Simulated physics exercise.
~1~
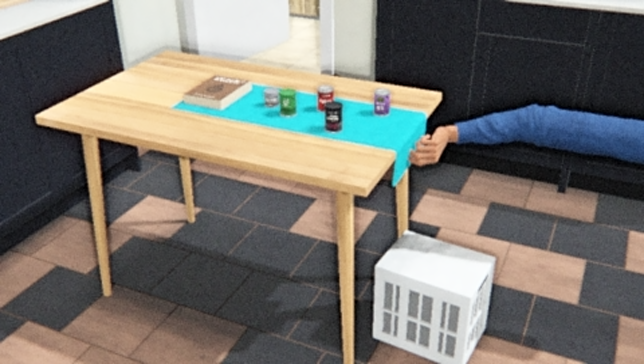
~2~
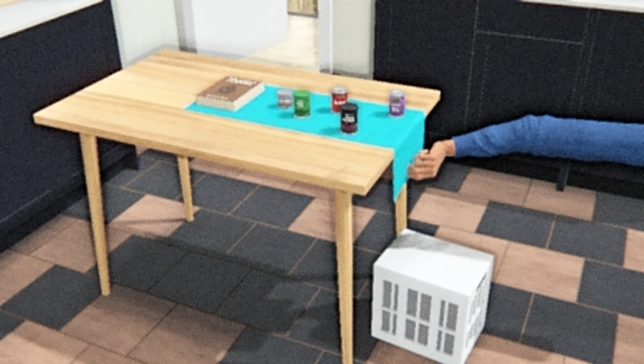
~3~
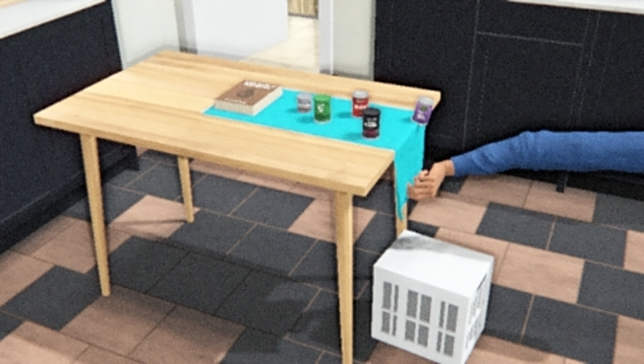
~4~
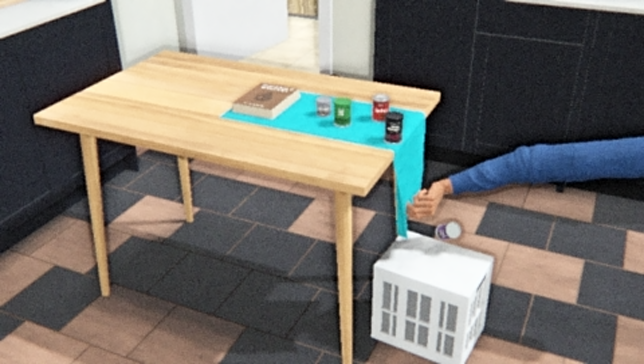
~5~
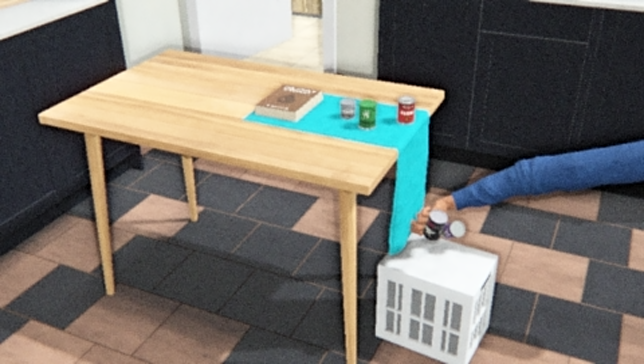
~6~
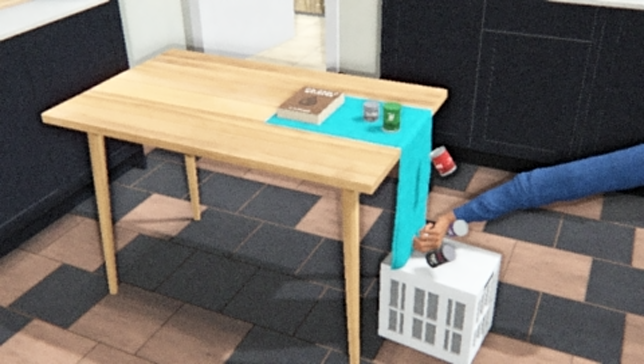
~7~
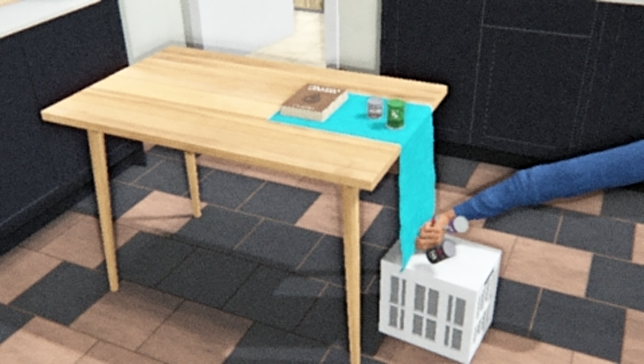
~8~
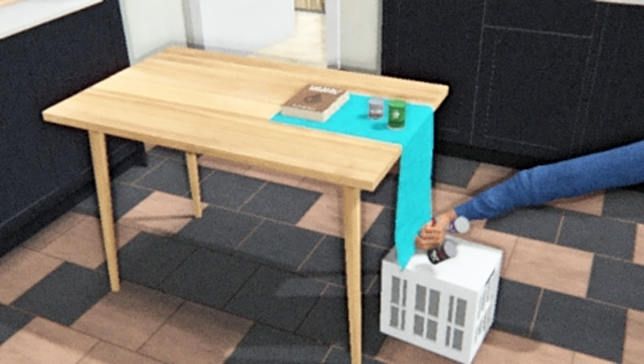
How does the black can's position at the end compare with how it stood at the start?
At the start the black can stands upright on the scarf on the table. By the end it has gone over the edge and is upside down by the hand at the white crate.
